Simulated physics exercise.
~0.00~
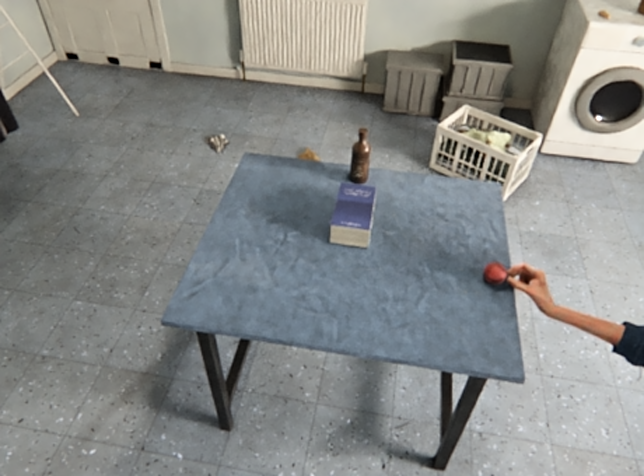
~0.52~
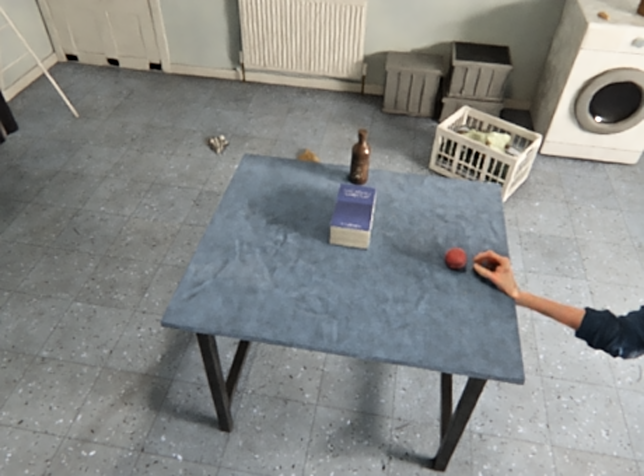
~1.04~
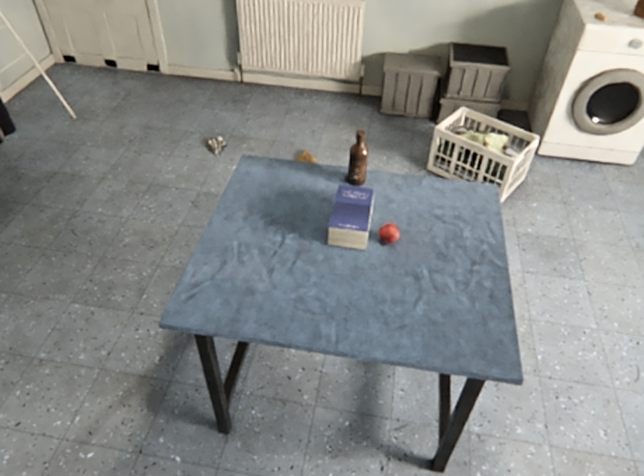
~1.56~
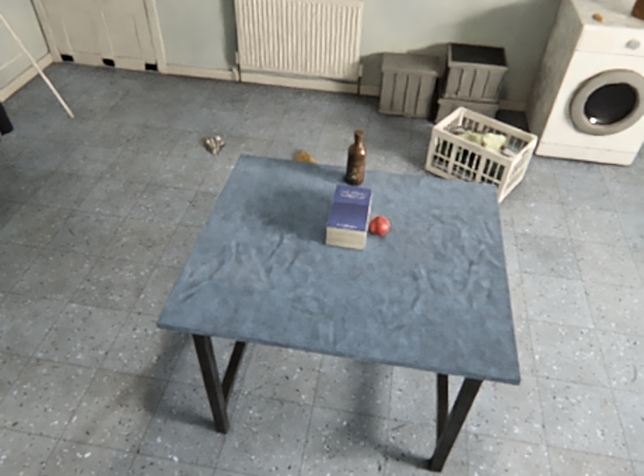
The clip opens on a blue-grey table in a tiled room, with a thick blue book and a brown bottle near its far side and a washing machine and crates behind. A hand reaches in from the right and holds a red ball near the table's right edge. The ball moves left across the surface as the hand lets go and draws back out of view. Rolling on alone, the ball travels left and slightly away toward the book. It ends on the table close beside the book's right side, while the book and bottle stay in place.
